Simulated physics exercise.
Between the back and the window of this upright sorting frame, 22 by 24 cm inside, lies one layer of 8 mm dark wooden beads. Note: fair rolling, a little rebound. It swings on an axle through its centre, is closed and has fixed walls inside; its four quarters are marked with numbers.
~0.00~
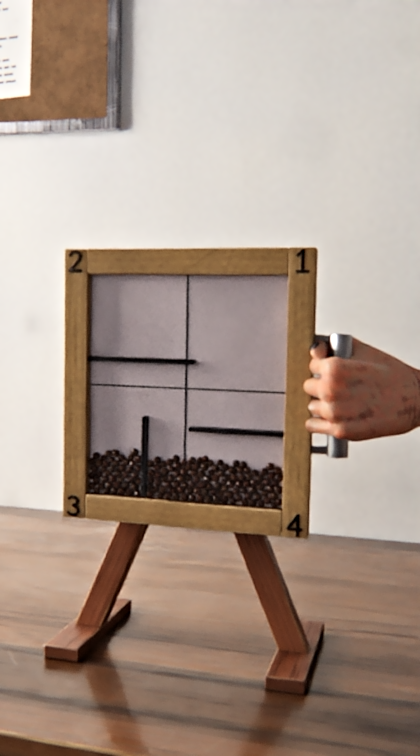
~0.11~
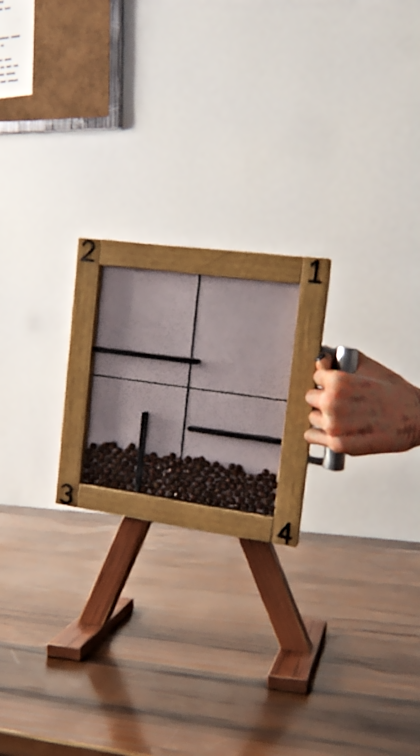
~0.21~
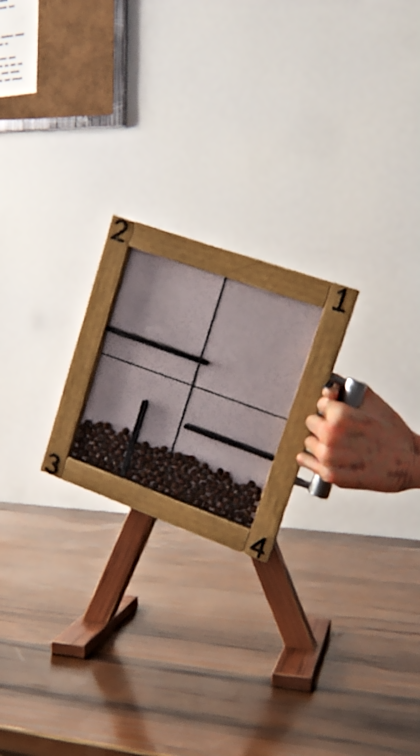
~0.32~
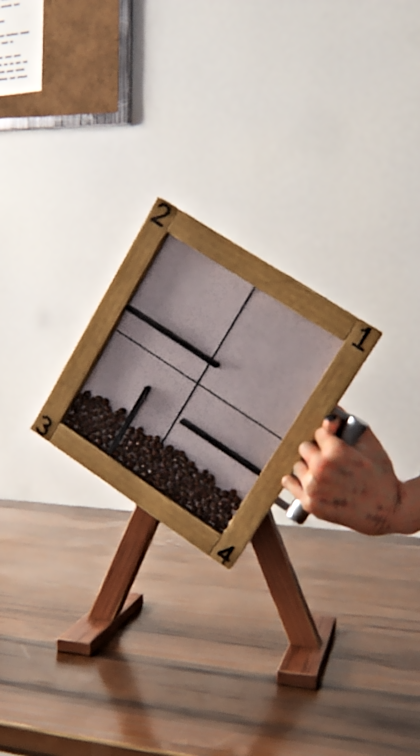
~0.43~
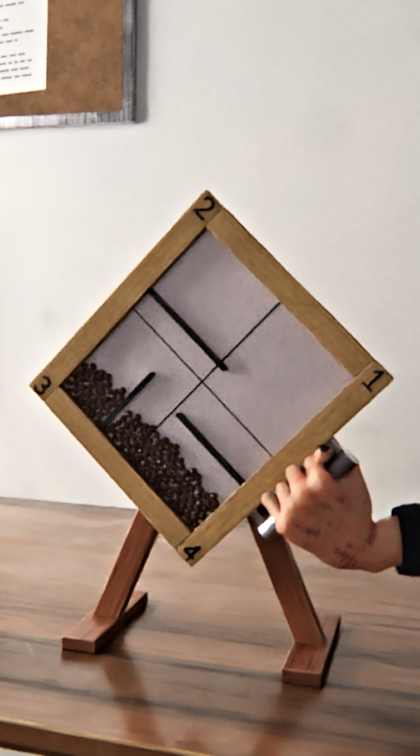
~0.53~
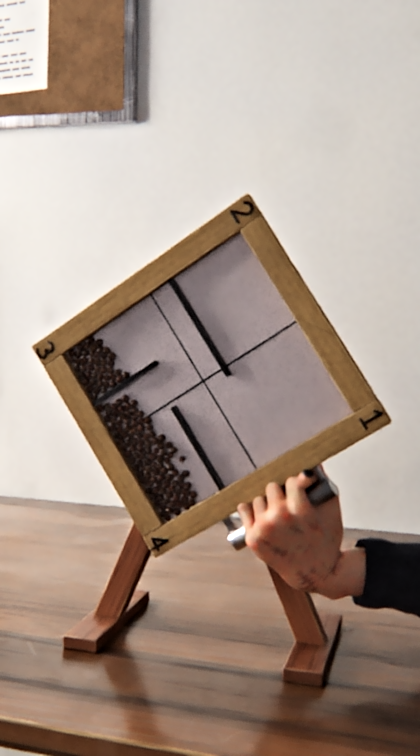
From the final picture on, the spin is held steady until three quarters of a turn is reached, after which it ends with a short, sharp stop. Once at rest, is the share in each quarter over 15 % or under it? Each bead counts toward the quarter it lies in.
No. 1 - under, 2 - over, 3 - over, 4 - under 15 %.
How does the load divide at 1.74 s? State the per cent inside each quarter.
Quarter 1: 20; quarter 2: 20; quarter 3: 10; quarter 4: 50.
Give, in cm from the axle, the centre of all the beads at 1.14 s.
7 cm left, 2 cm above.
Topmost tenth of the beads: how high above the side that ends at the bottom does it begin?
About 7 cm.
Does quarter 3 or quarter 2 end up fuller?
That would be quarter 3.
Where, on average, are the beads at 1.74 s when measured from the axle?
About 2 cm left, 2 cm above.
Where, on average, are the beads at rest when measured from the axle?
Roughly 1 cm to the right of the axle and 8 cm beneath it.
After 1.74 s, it has turned 206°, the beads' middle is 2 cm left of and 2 cm above the axle; by quarter, no. 1, 20 %, no. 2, 20 %, no. 3, 10 %, no. 4, 50 %.
After 2.33 s, it has turned 270°, the beads' middle is in line with and 7 cm below the axle; by quarter, no. 2, 45 %, no. 3, 55 %.
At rest by 3.5 s, no. 1, 0 %, no. 2, 40 %, no. 3, 60 %, no. 4, 0 %.
